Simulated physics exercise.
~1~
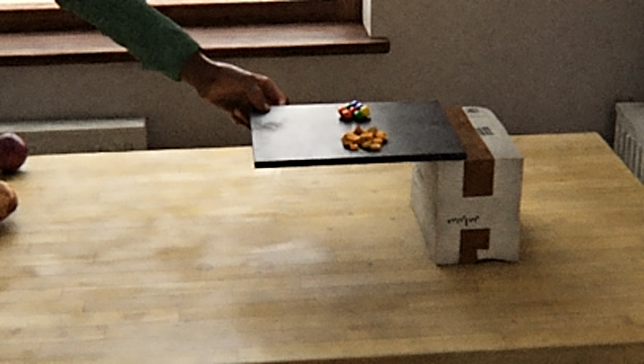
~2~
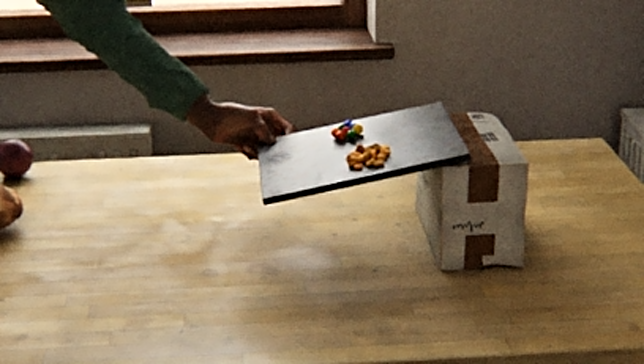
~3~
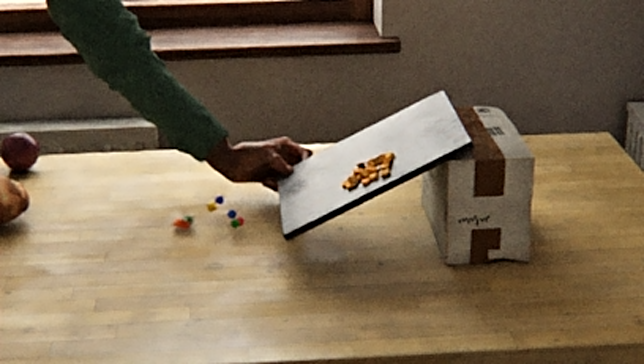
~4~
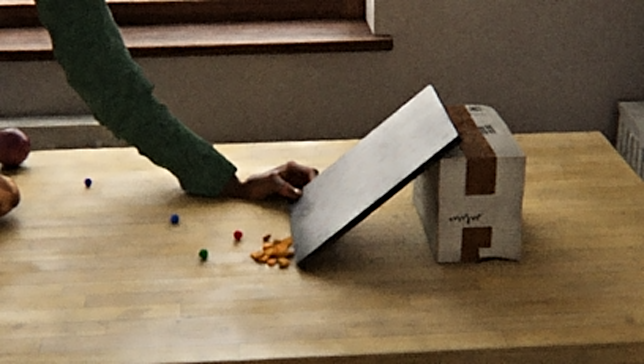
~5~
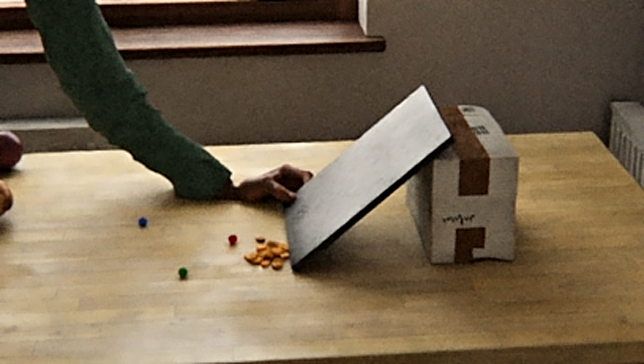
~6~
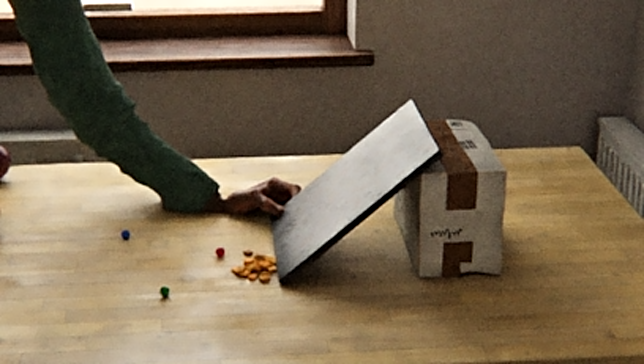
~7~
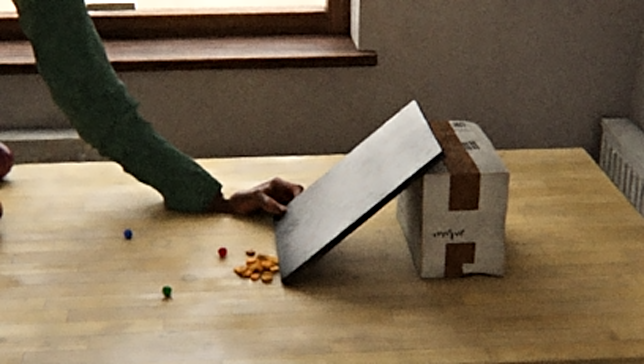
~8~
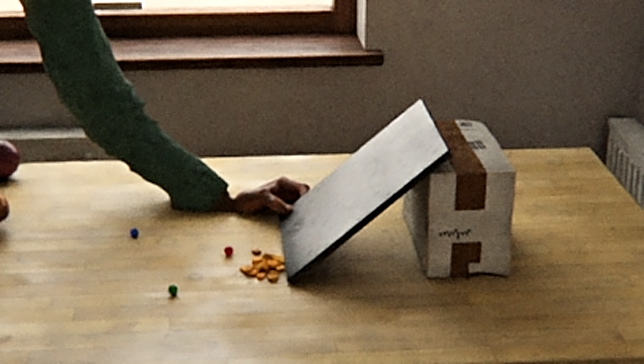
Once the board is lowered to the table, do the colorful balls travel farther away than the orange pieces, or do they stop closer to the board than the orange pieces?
The colorful balls travel farther, scattering to the left across the table, while the orange pieces mostly stay in a pile at the foot of the board.
